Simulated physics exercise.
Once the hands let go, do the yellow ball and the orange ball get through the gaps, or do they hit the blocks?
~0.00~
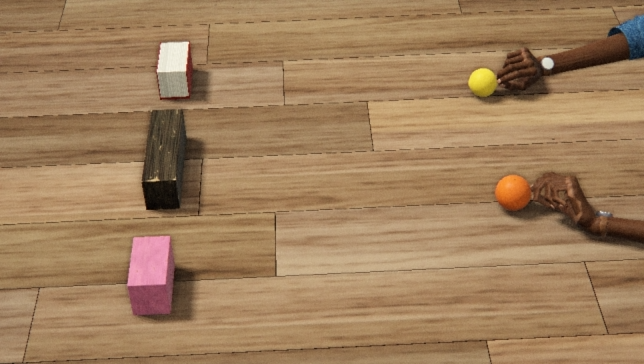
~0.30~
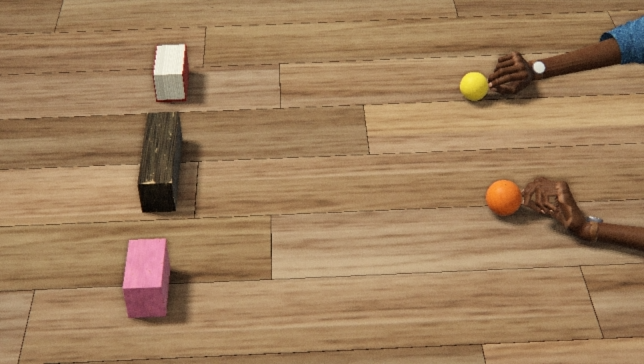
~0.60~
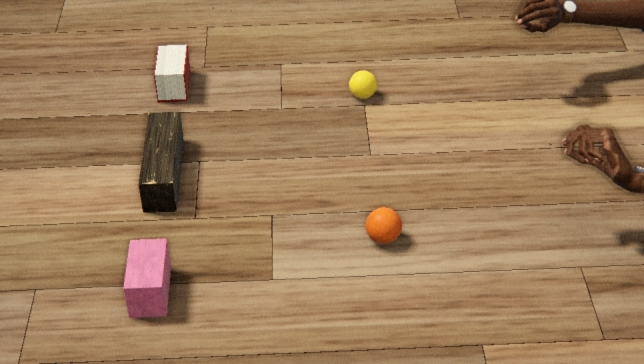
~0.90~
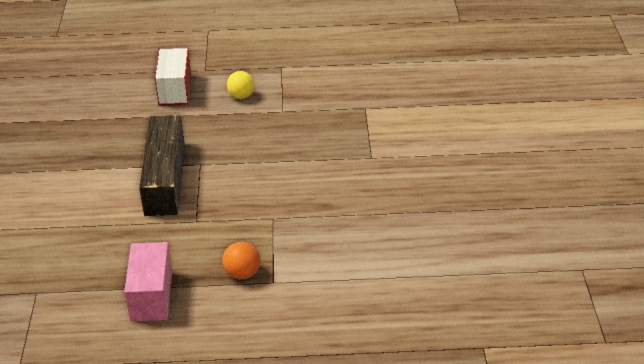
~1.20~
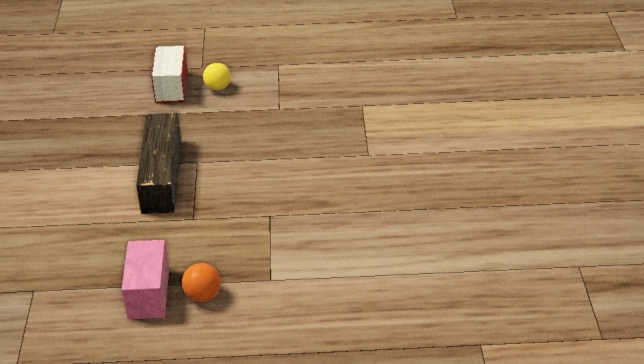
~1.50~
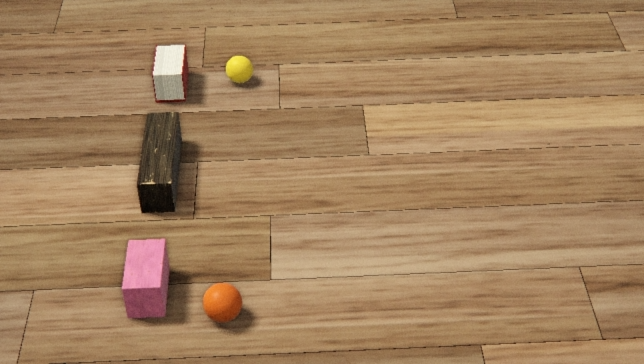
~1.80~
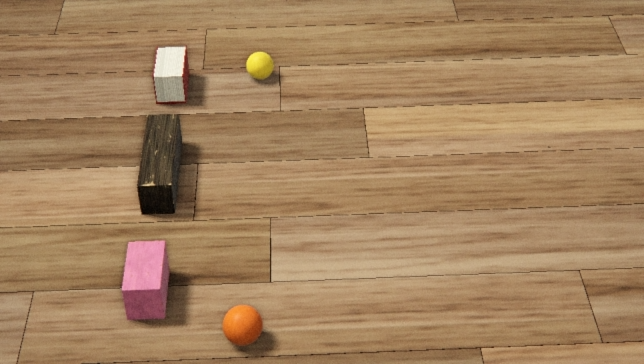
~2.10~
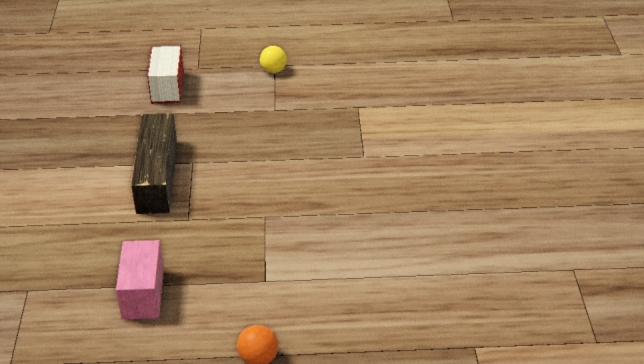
Both hit a block. The yellow ball bumps the white and red block and the orange ball hits the pink one, and each comes back to the right.
